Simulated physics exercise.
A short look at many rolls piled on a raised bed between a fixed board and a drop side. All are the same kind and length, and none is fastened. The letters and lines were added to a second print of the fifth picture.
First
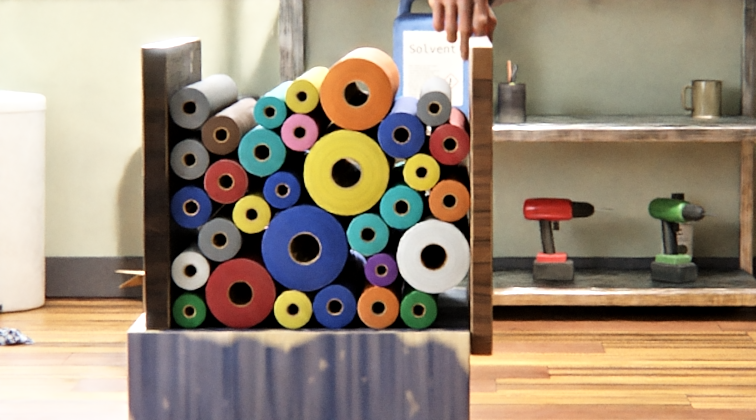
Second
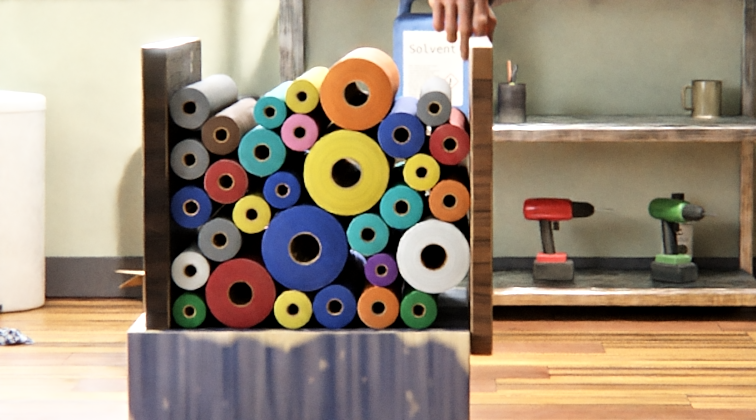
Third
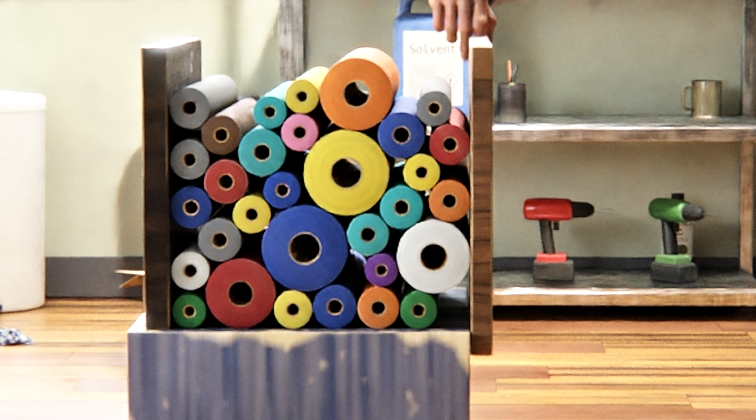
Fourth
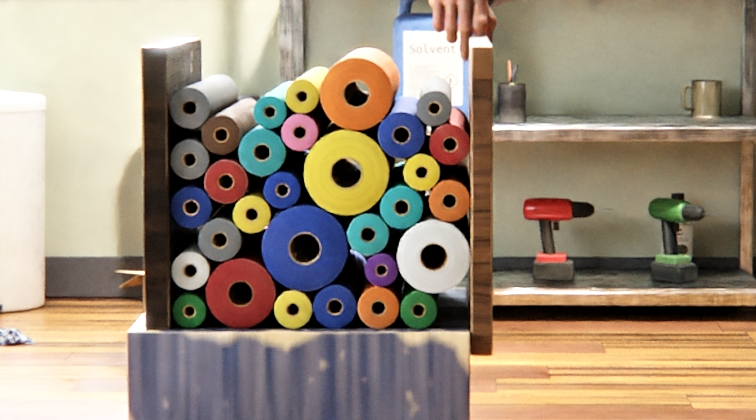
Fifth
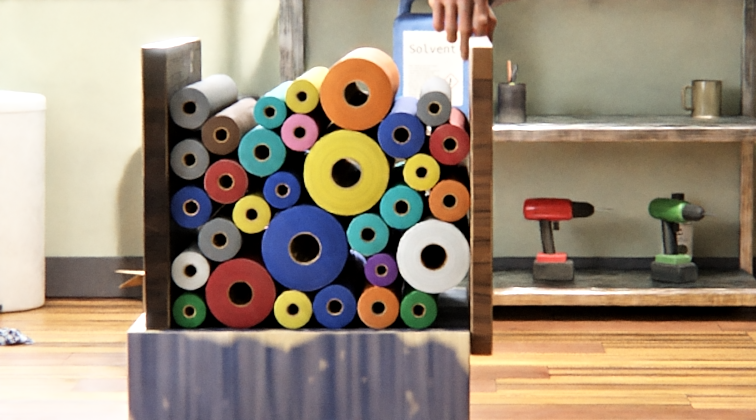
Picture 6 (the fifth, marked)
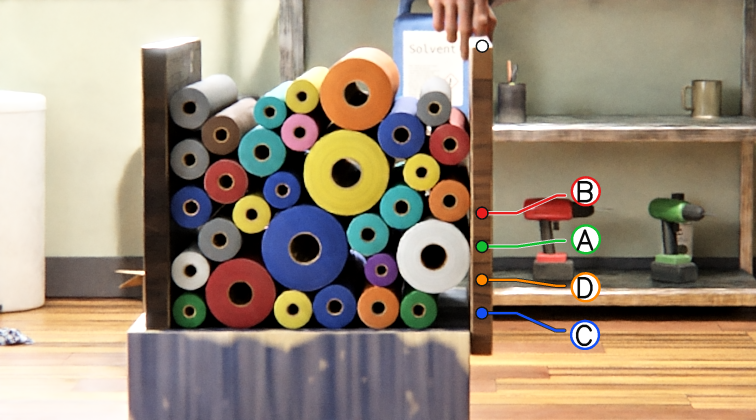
At first, colourful rolls of many sizes sit stacked between two upright side boards, with a hand resting on top of the right board and drills on a shelf behind. The rolls, boards and hand then stay in place, with no clear movement through to the end.
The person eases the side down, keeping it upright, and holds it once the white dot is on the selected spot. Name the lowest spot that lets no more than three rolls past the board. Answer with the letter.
The lowest mark that will do is B.
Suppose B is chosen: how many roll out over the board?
The count is two.
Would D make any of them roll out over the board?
Yes, at D.
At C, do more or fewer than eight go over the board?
At C, more than eight.
On the marked copy, A at (482, 246); B at (482, 213); C at (482, 313); D at (482, 280); the white dot at (482, 46).
Taking B. A third of the way, top of the board (471, 121).
Two thirds of the way, top of the board (471, 207).
When it is over, top of the board (471, 213), two out over the board.
As for the rest, A more than three out over the board; C more than three out over the board; D more than three out over the board.
